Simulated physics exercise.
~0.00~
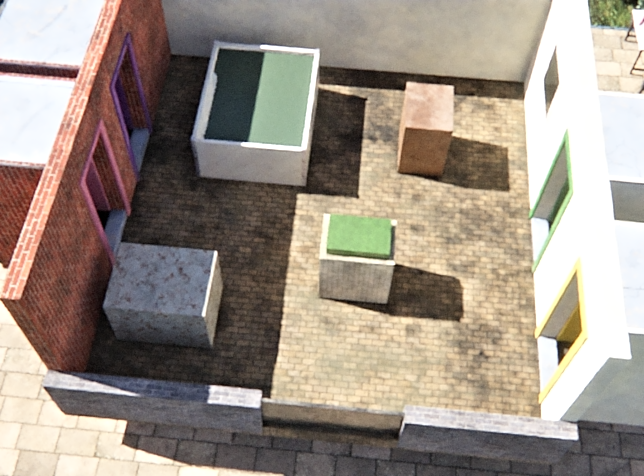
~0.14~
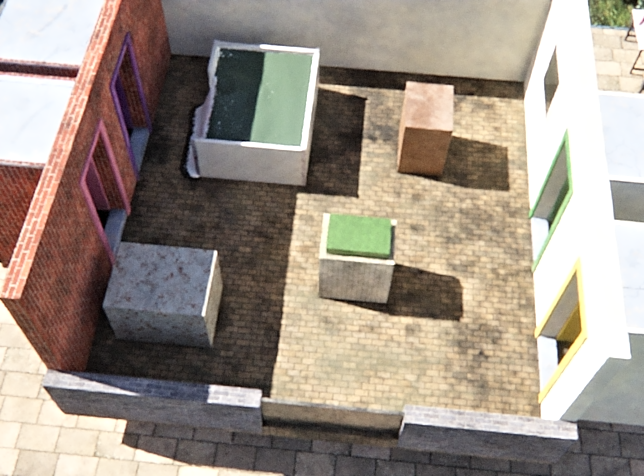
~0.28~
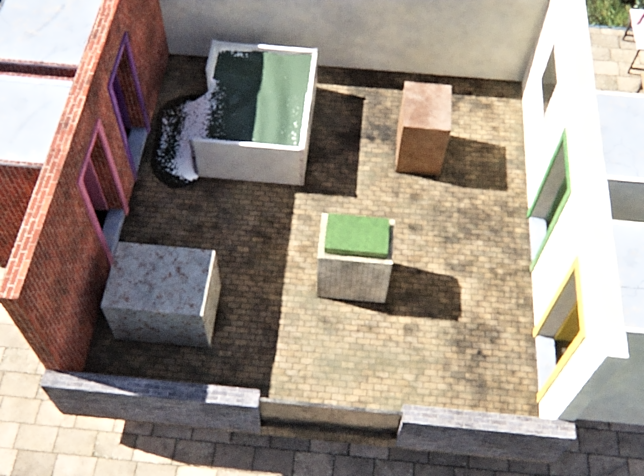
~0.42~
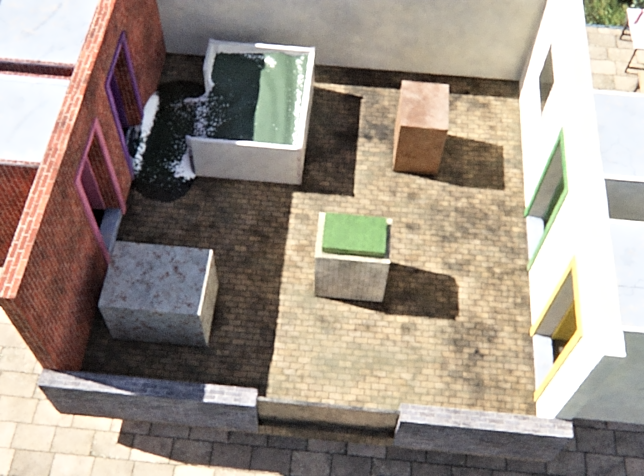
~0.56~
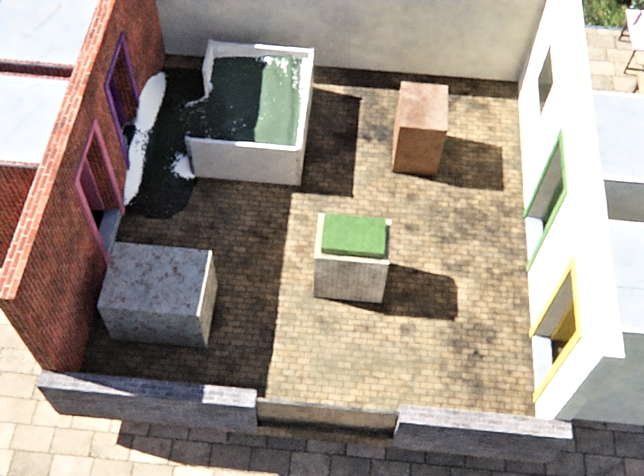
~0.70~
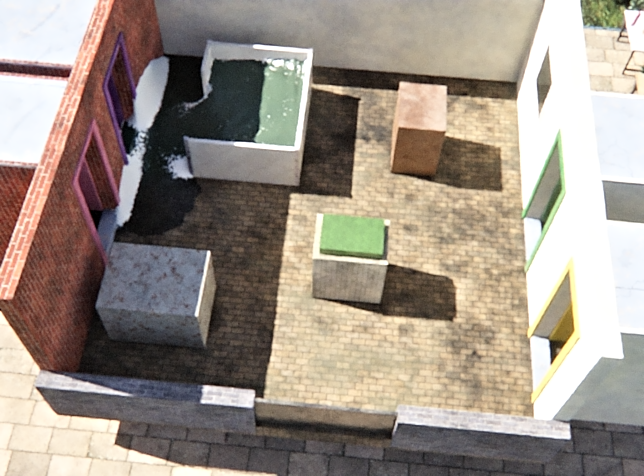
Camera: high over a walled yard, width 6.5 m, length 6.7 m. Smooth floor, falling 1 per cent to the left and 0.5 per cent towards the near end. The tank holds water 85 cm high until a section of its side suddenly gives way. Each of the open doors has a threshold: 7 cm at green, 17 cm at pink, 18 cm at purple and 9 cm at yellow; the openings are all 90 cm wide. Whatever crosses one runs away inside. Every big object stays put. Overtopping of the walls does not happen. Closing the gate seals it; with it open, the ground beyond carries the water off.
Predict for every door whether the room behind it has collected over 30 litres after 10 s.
Outcome: At the green door the total will be lower than the limit, at the pink door the total will be lower than the limit, at the purple door the total will be higher than the limit, at the yellow door the total will be lower than the limit.
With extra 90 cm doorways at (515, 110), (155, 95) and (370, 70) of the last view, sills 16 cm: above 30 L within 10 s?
Check each in turn: The first fails, the second succeeds, the third fails.
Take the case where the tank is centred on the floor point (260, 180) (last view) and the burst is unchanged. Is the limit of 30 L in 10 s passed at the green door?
Green: Within limit.
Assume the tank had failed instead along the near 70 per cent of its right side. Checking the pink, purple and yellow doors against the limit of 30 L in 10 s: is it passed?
Result: Pink limit not passed, purple limit not passed, yellow limit passed.
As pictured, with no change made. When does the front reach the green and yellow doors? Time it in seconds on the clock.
Green = 4.5 s, yellow = 5.5 s.
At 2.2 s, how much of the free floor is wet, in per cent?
Around 25 per cent.
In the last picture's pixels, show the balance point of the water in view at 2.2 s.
(210, 147).
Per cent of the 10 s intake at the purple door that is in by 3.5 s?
By then it's near 95% of the total.
After 1.4 s water covers 15 % of the floor and is deepest (56 cm) near (134, 170); green door not reached, pink door 15 cm at the sill, 0 L in, purple door 55 cm at the sill, 275 L in, yellow door not reached.
After 2.2 s water covers 25 % of the floor and is deepest (48 cm) near (73, 392); green door not reached, pink door 14 cm at the sill, 0 L in, purple door 40 cm at the sill, 468 L in, yellow door not reached.
After 3.5 s water covers 55 % of the floor and is deepest (31 cm) near (73, 392); green door not reached, pink door 10 cm at the sill, 1 L in, purple door 26 cm at the sill, 561 L in, yellow door not reached.
After 6.0 s water covers 90 % of the floor and is deepest (18 cm) near (73, 392); green door 3 cm at the sill, 0 L in, pink door 10 cm at the sill, 1 L in, purple door 14 cm at the sill, 579 L in, yellow door 8 cm at the sill, 0 L in.
After 10.0 s water covers 100 % of the floor and is deepest (14 cm) near (339, 418); green door 6 cm at the sill, 0 L in, pink door 8 cm at the sill, 1 L in, purple door 9 cm at the sill, 579 L in, yellow door 7 cm at the sill, 2 L in.
